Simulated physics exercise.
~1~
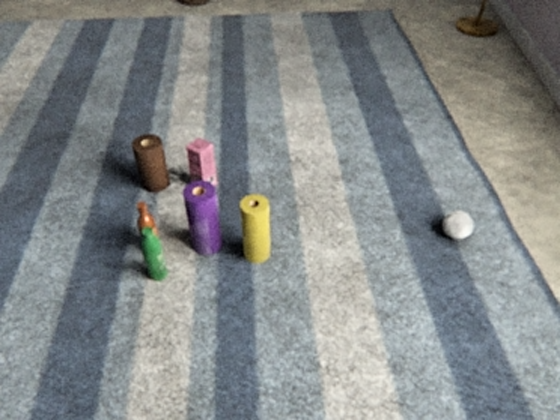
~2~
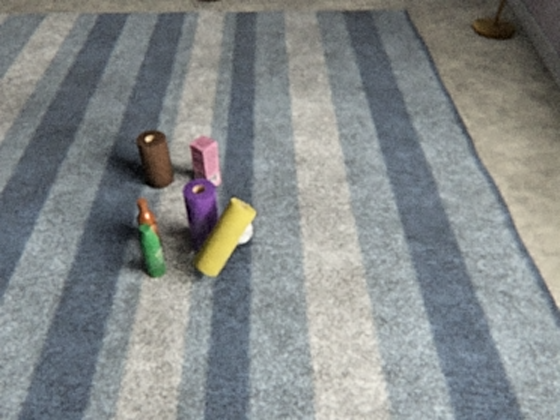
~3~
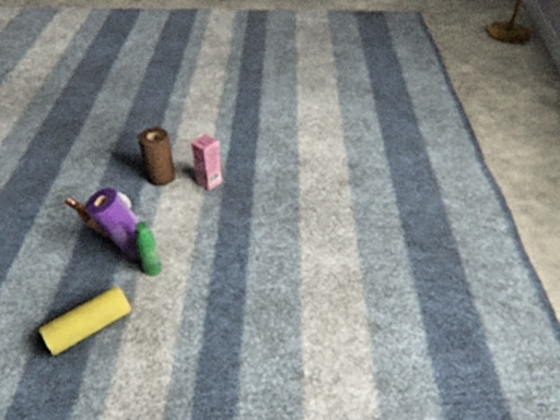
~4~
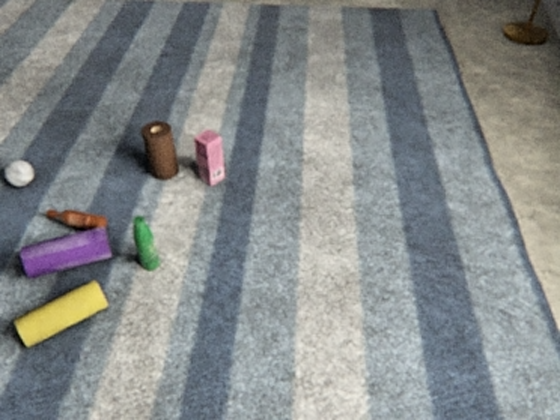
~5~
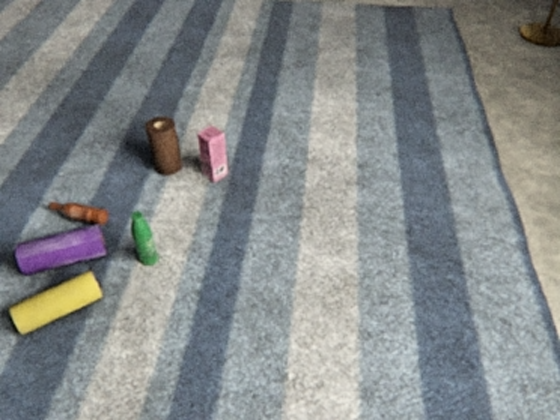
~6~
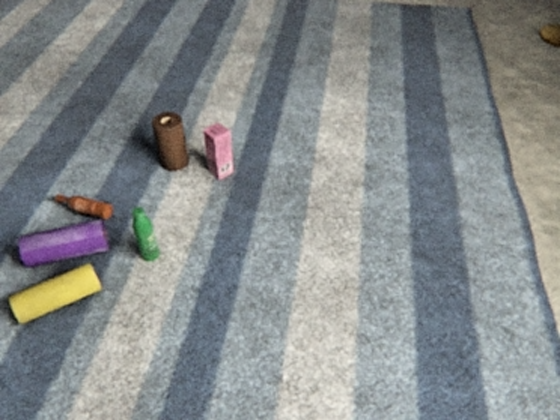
On a striped rug, a white ball rolls left, toppling yellow and purple rolls and an orange bottle, leaving three objects standing.
